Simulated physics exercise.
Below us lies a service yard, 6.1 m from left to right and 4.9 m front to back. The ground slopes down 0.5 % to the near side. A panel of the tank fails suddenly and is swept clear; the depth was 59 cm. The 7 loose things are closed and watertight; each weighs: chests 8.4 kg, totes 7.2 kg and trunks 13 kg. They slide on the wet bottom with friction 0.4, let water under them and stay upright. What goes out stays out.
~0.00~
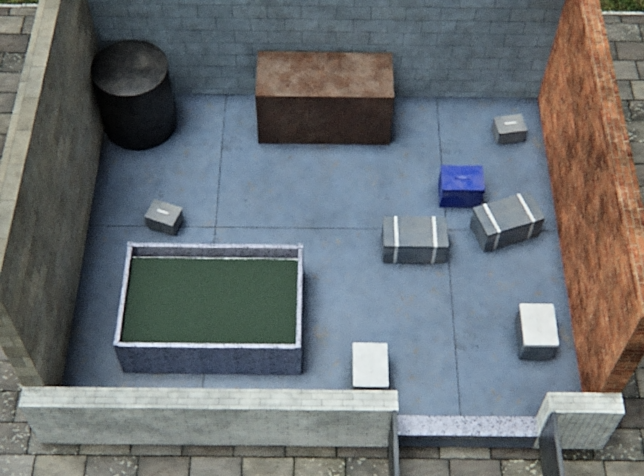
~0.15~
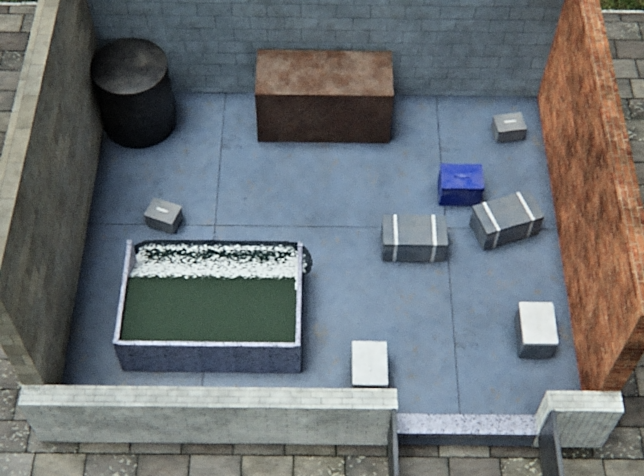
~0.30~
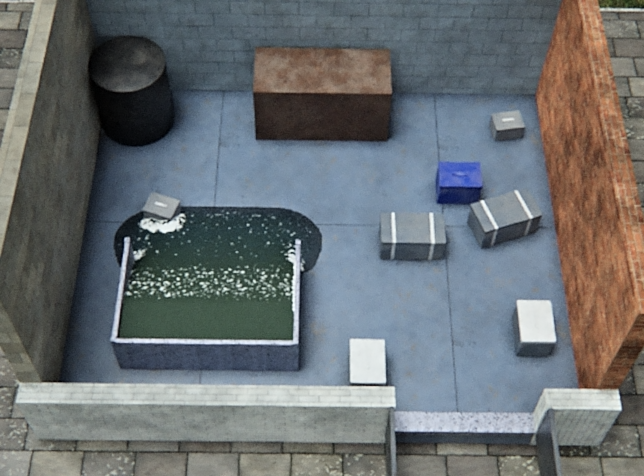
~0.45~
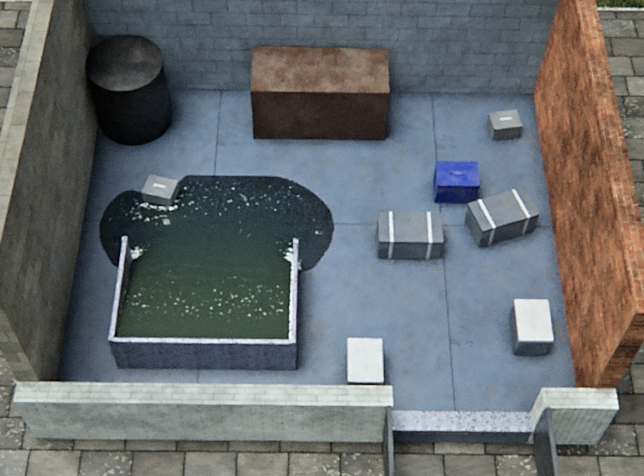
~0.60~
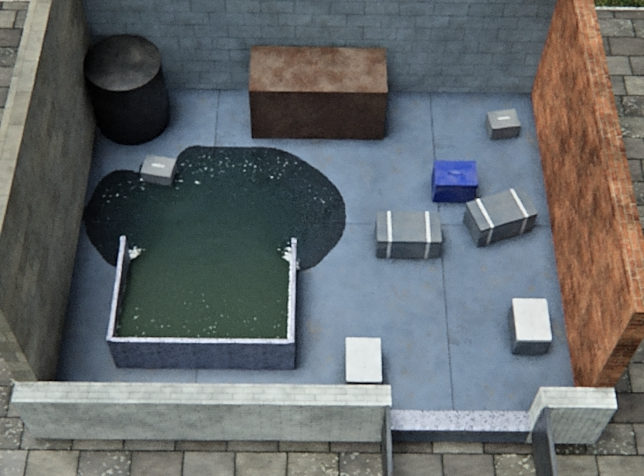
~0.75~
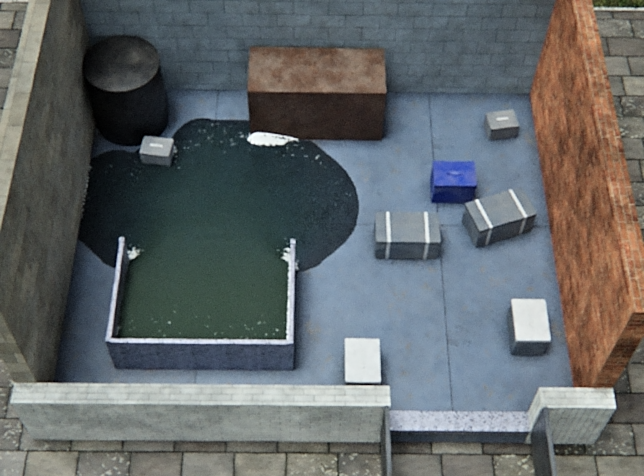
The back wall of a low tank in a walled yard gave way, and dark green water poured out and spread across the floor, pushing a small gray box toward the back.
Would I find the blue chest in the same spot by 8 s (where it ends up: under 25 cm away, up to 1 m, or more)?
Blue chest gets carried off.
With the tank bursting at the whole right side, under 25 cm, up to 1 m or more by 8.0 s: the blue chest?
Then the blue chest moves a short way.
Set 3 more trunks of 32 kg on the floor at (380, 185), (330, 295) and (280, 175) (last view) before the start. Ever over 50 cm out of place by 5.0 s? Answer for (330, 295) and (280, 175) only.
In that order: Less, over.
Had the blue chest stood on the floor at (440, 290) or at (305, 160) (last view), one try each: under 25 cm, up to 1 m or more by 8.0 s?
In that order: It gets carried off; it travels far.
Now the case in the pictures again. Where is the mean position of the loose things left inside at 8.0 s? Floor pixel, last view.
At about (388, 305).
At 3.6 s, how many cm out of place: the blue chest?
Roughly 50 cm by then.
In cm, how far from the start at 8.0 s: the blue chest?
About 250 cm.
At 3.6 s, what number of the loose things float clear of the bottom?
I count 3.
After 1.6 s the blue chest is near (455, 173), 0.0 m from its start, aground; 0 of 7 are out; 1 afloat.
After 3.6 s the blue chest is near (490, 192), 0.5 m from its start, afloat; 0 of 7 are out; 3 afloat.
After 5.6 s the blue chest is near (530, 254), 1.5 m from its start, afloat; 0 of 7 are out; 4 afloat.
After 8.0 s the blue chest is near (486, 351), 2.6 m from its start, afloat; 2 of 7 are out; 4 afloat.
